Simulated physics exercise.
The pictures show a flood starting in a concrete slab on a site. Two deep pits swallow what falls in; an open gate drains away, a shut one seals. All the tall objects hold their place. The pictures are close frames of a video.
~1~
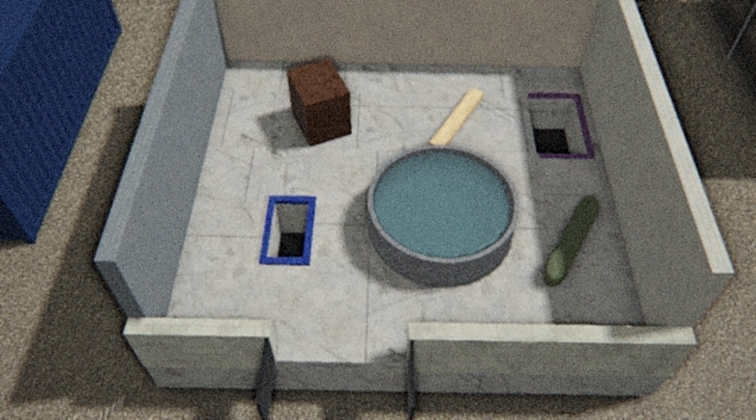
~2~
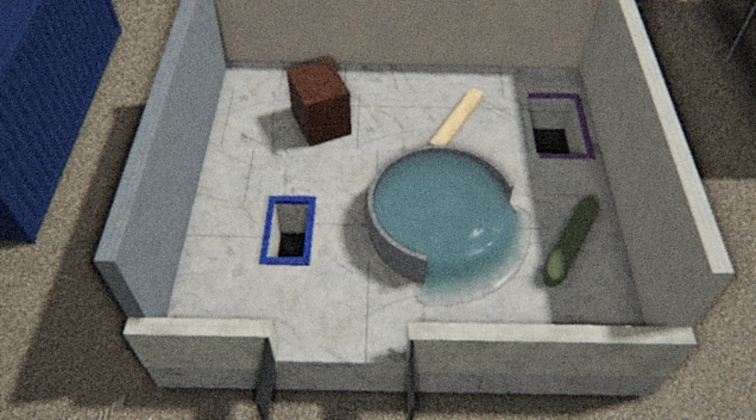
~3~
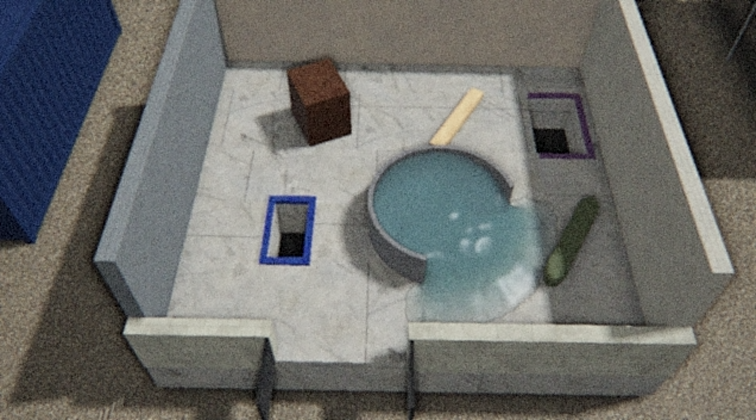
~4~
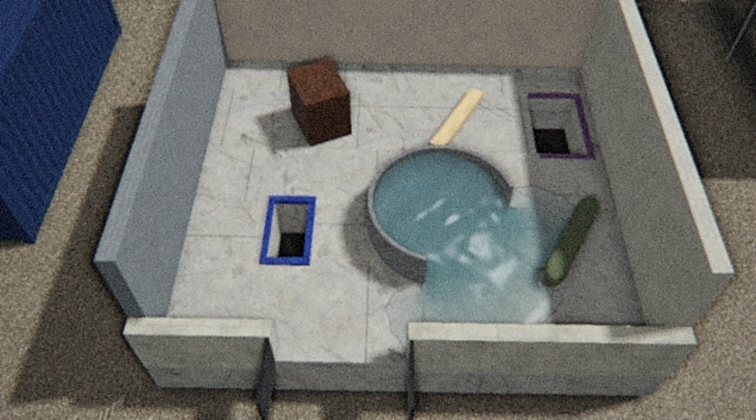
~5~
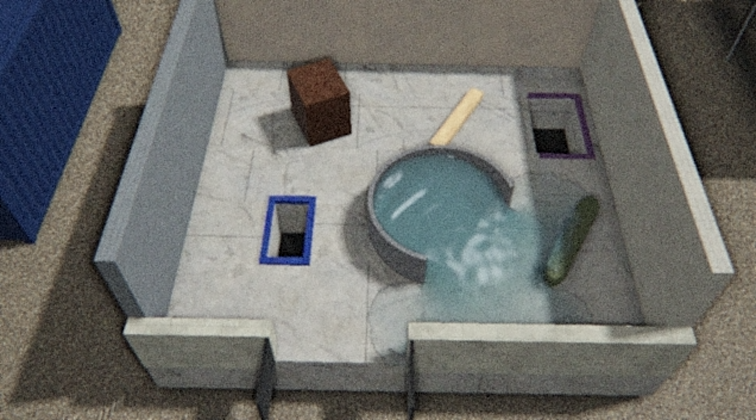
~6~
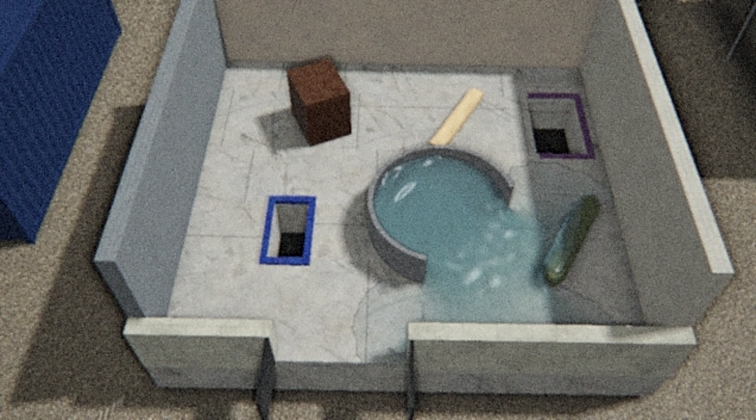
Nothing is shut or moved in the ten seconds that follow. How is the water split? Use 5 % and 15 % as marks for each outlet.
One by one: The gate takes from 5 to 15 %; the purple pit takes more than 15 %; the blue pit takes less than 5 %.
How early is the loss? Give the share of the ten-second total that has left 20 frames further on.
Near 35 in a hundred.
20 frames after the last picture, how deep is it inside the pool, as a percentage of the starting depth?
Some 18 per cent.
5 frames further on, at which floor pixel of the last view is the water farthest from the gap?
Near (596, 139).
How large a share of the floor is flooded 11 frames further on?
Roughly 35 per cent.
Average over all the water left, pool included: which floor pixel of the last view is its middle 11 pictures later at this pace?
Roughly at (510, 266).
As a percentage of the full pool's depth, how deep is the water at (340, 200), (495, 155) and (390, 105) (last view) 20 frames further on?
Roughly 0, 2 and 0 per cent, in turn.
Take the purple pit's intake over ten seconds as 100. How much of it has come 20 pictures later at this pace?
Near 35 in a hundred.
A moment on, water covers 20 % of the floor; the gate 1 %, the purple pit 1 %, the blue pit 0 %.
Next, water covers 35 % of the floor; the gate 1 %, the purple pit 4 %, the blue pit 0 %.
Then, water covers 45 % of the floor; the gate 3 %, the purple pit 15 %, the blue pit 0 %.
Later, water covers 60 % of the floor; the gate 5 %, the purple pit 29 %, the blue pit 0 %.
In the end, water covers 75 % of the floor; the gate 7 %, the purple pit 40 %, the blue pit 0 %.
